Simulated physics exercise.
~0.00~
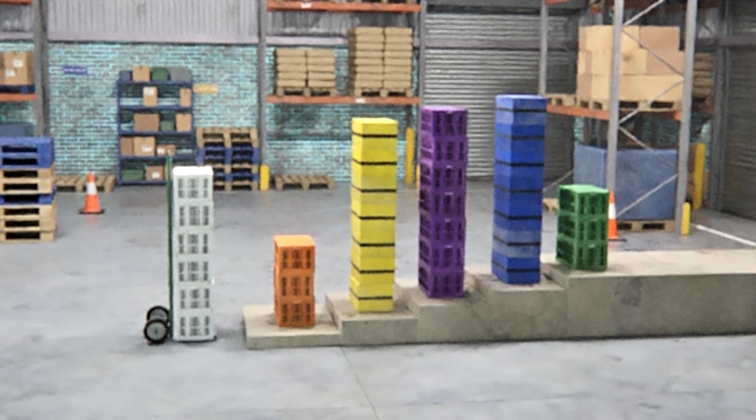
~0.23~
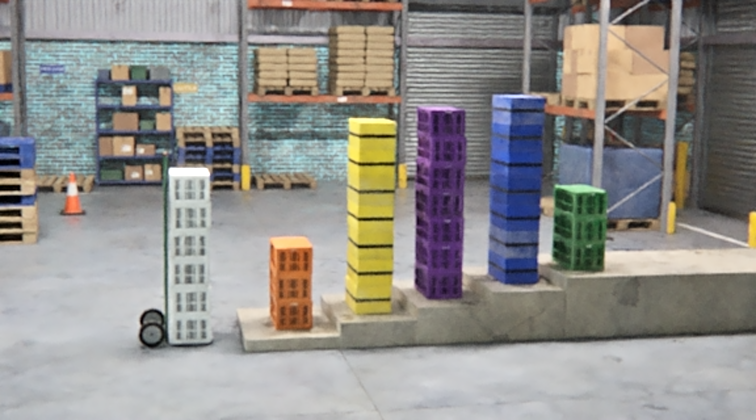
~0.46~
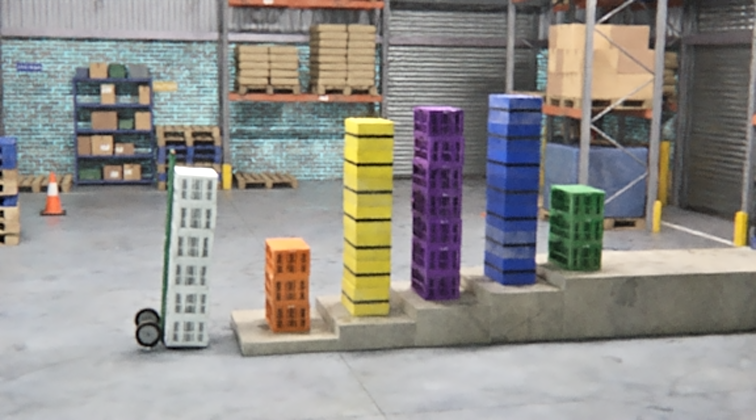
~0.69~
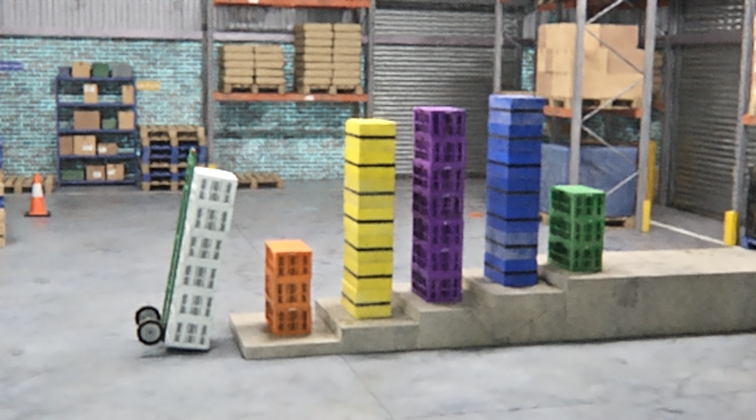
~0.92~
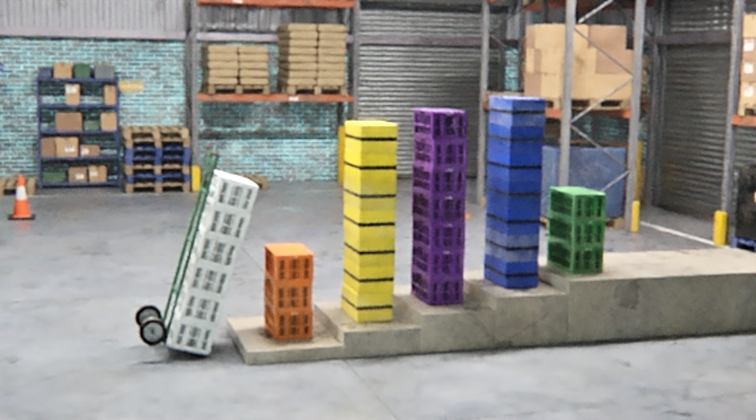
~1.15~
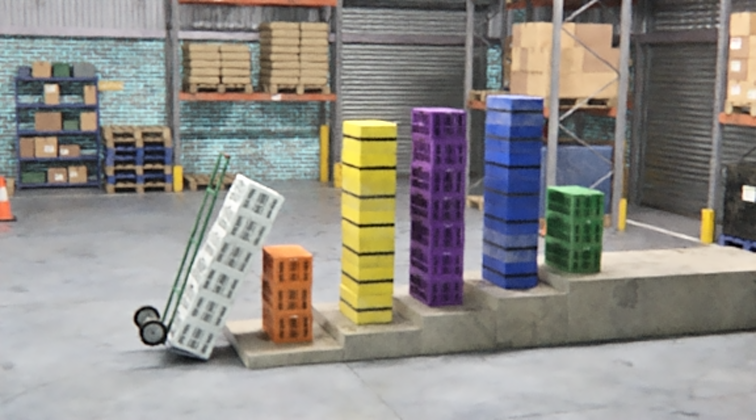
In a warehouse with racks, pallets and a teal brick wall behind, seen from the front at a slight height, the camera drifts a little sideways. A green-framed sack truck holds a pile of white crates at left, beside orange, yellow, purple, blue and green piles on low concrete steps. The truck and its white pile tilt steadily rightward toward the orange crates, while the other piles stay still.
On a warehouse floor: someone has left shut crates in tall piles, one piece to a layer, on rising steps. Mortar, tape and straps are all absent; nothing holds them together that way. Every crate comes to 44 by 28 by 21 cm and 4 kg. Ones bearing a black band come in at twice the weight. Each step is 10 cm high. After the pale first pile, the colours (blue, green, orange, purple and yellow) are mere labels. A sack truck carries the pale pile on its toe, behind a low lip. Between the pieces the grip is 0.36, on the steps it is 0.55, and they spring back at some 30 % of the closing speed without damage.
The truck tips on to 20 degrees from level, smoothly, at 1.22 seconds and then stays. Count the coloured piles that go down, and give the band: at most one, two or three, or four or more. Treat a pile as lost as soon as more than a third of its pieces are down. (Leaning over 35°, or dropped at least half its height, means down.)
At most one.
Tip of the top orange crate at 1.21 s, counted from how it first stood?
Angle from initial pose, roughly 0 deg - estimate.
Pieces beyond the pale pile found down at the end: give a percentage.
Close to 0 per cent of them.
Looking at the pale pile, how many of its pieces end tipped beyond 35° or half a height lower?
The total comes to 6.
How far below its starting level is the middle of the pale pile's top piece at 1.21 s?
I'd put it at close to 10 cm below where it started.
After 1.21 s, 0 of the pale pile down; none of the 27 other crates down.
After 1.32 s, 6 of the pale pile down; none of the 27 other crates down, 1 disturbed; top orange crate shifted 26 mm.
After 1.46 s, 6 of the pale pile down; none of the 27 other crates down, 1 disturbed; top orange crate shifted 11 cm.
After 1.64 s, 6 of the pale pile down; none of the 27 other crates down, 2 disturbed; top orange crate leaning 15°.
At rest (2.3 s), 6 of the pale pile down; none of the 27 other crates down, 2 disturbed; top orange crate leaning 28°; top yellow crate unmoved. No coloured pile is wrecked. As the last picture would show them, middles, top orange crate near (322, 265), top yellow crate near (370, 137).
